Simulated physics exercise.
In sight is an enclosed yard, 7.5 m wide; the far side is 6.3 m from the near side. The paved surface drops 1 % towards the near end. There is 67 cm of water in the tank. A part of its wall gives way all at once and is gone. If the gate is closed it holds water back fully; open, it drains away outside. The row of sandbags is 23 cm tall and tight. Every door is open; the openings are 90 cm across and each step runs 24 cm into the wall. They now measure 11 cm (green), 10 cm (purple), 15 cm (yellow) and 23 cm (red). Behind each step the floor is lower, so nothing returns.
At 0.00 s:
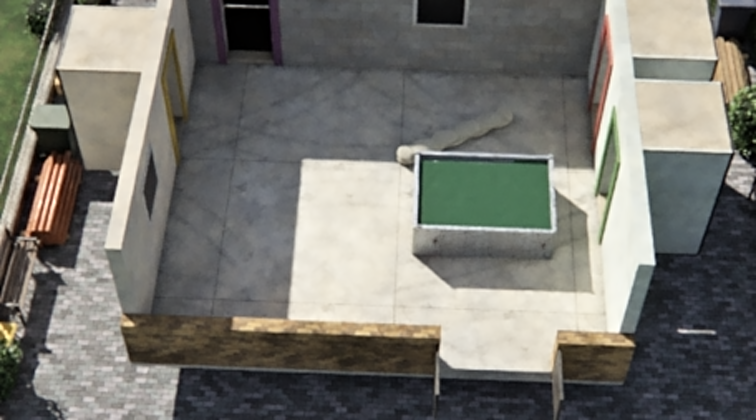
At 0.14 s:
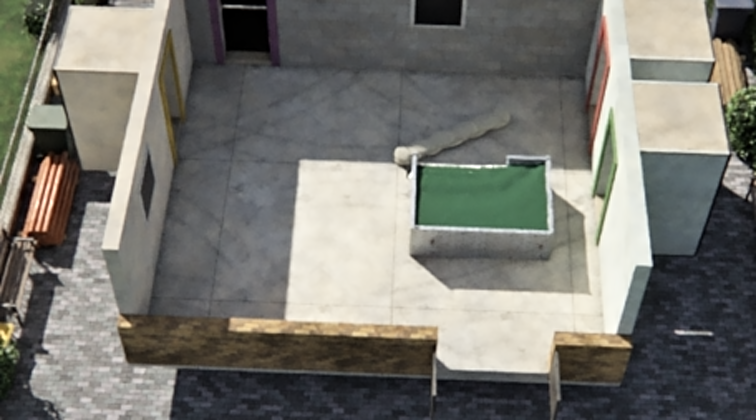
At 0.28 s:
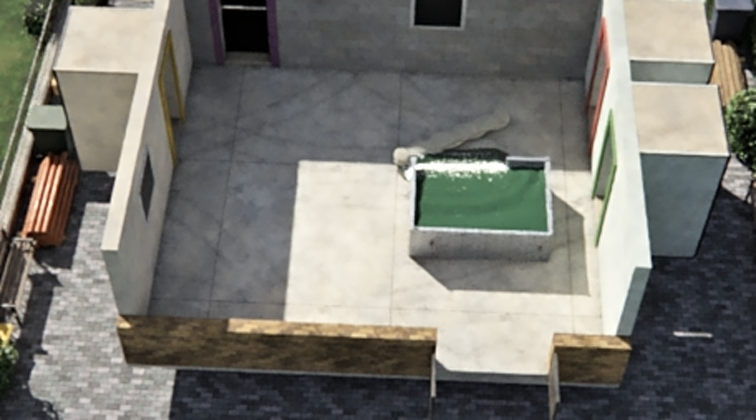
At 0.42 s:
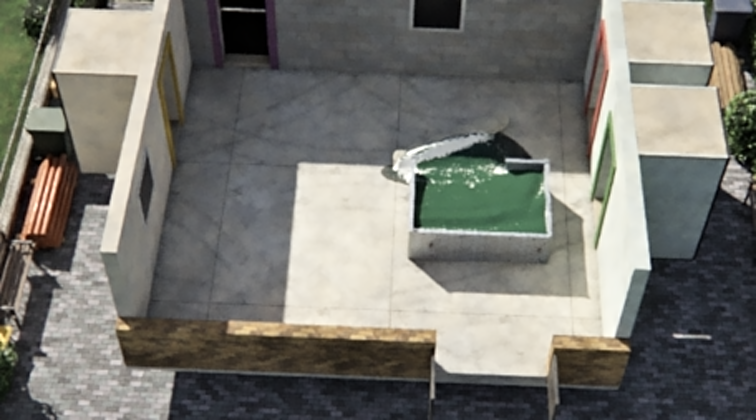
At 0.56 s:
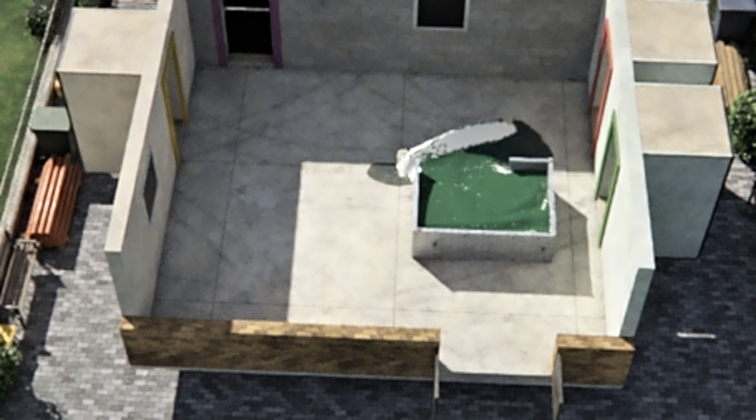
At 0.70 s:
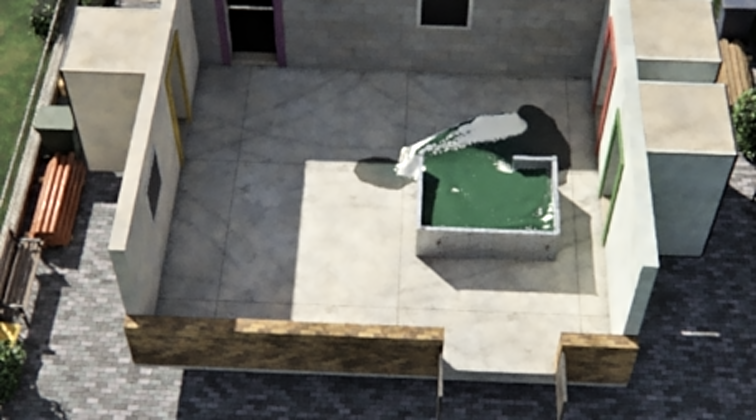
Walled paved yard with a green-watered tank, part of its far wall vanishing, then water churning white and surging out behind it.
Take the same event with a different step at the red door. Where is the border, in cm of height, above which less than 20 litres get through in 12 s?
About 24 cm.
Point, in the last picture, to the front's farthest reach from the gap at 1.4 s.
Around (587, 83).
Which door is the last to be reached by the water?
It is the yellow one.
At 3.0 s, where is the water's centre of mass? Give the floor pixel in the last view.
Around (475, 167).
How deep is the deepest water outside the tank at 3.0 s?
About 28 cm.
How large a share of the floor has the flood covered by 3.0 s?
About 55 per cent.
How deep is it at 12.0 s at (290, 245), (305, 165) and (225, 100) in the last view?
Roughly 6, 3 and 4 cm, in turn.
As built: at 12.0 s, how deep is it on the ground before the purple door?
Roughly 3.5 cm deep.
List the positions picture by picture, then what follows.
In the first picture, the tank at (484, 194) is whole and still, 67 cm deep; the red door at (600, 92) is dry.
In the second picture, water pours out on the far side and has run 0.3 m, to a hidden place; about 10 cm deep outside, 67 cm at the back.
In the third picture, the gap is on the far side, the front 0.8 m out at (469, 152); the back of the tank holds 67 cm.
In the fourth picture, water pours out on the far side and has run 1.2 m, to (491, 135); about 16 cm deep outside, 61 cm at the back.
In the fifth picture, water pours out on the far side and has run 1.5 m, to (521, 125); about 14 cm deep outside, 57 cm at the back.
In the sixth picture, the front is at (534, 109), 1.9 m from the gap on the far side; 3.4 m2 of floor is wet, 58 cm left at the back; the red door at (604, 94), 2.7 m from the gap, is still 0.7 m from the nearest water.
After 1.4 s water covers 25 % of the floor, deepest (46 cm) near (453, 151); 28 cm at the red door, 0 litres in over its 23 cm step.
After 3.0 s water covers 55 % of the floor, deepest (28 cm) near (592, 148); 27 cm at the red door, 22 litres in over its 23 cm step.
After 12.0 s water covers 95 % of the floor, deepest (10 cm) near (150, 344); 6 cm at the red door, 28 litres in over its 23 cm step.
At the red door as built, the water arrived by 1.2 s and peaked near 30 cm at 1.6 s.
With a step of 22 cm, 36 litres would have come in within the 12 s; with 26 cm, 10 litres. So under 20 litres takes about 24 cm.
